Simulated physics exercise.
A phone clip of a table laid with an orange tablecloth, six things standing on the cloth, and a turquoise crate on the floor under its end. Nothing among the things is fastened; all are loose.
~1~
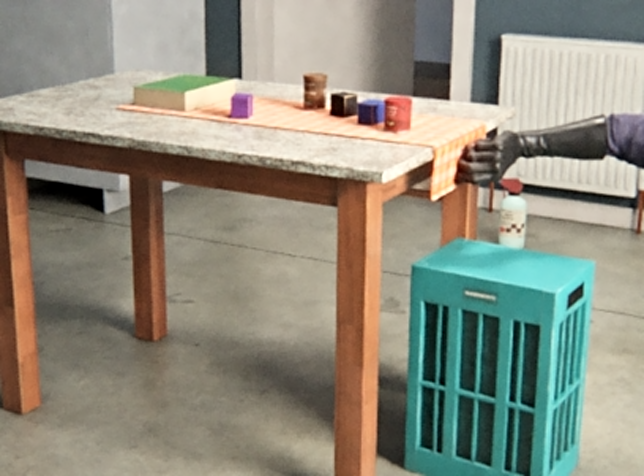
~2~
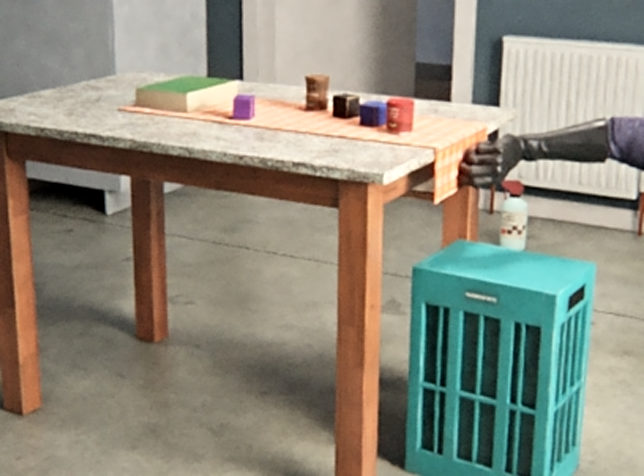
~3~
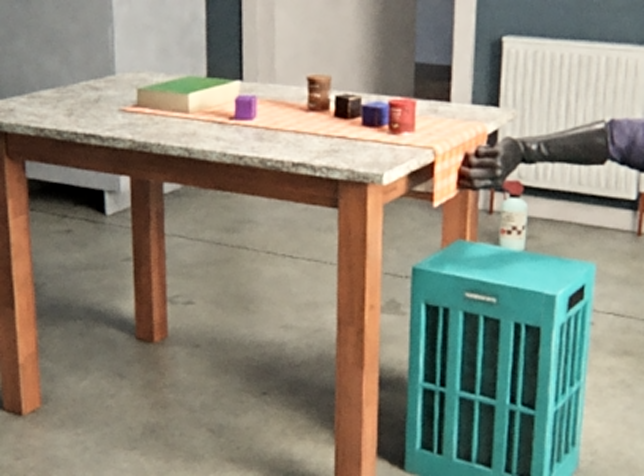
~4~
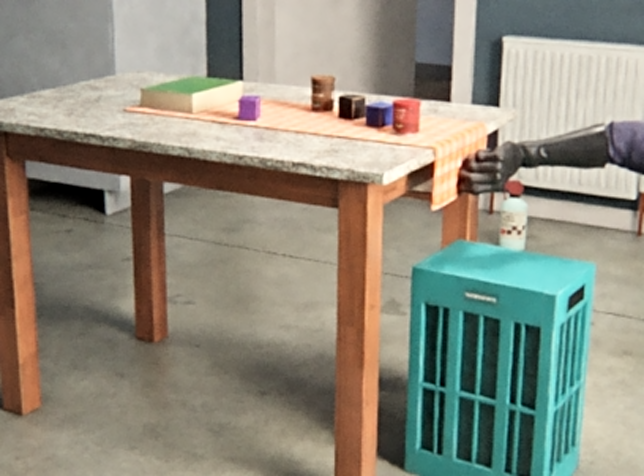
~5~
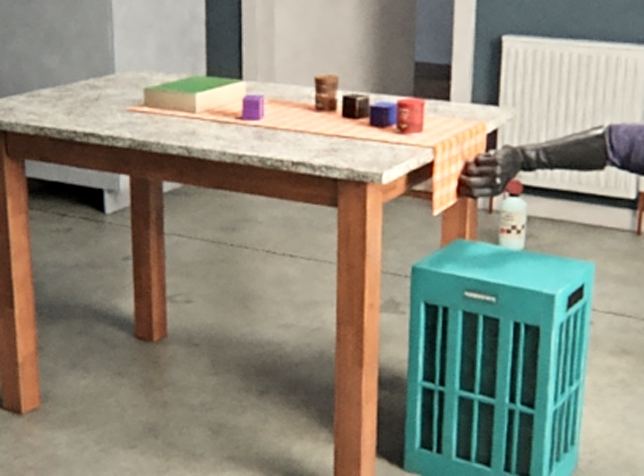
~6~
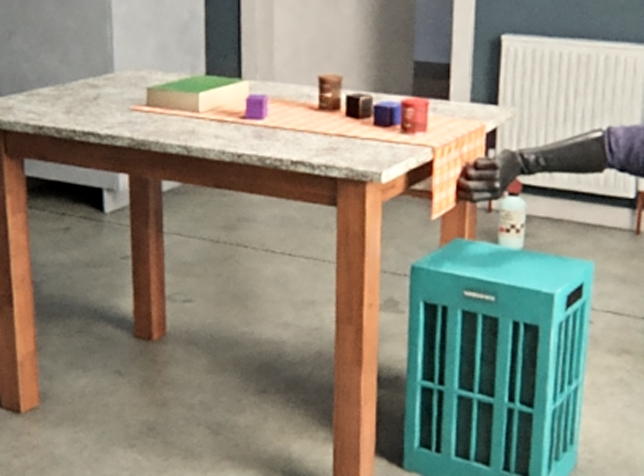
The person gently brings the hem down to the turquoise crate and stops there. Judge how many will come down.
The number that falls is one.
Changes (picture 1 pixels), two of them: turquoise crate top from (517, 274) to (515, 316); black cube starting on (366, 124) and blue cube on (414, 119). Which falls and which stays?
The black cube does not stay aboard, and the blue cube does not stay aboard.
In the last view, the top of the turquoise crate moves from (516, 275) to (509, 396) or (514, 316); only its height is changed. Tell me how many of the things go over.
4 and 2.
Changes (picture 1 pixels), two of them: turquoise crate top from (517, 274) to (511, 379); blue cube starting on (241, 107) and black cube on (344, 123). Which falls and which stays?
So the blue cube stays there, and the black cube leaves.
Early on, hem near (458, 242); all still up.
Midway, hem on the crate; red can gone.
Finally, hem on the crate; red can gone. The count of fallen things is one.
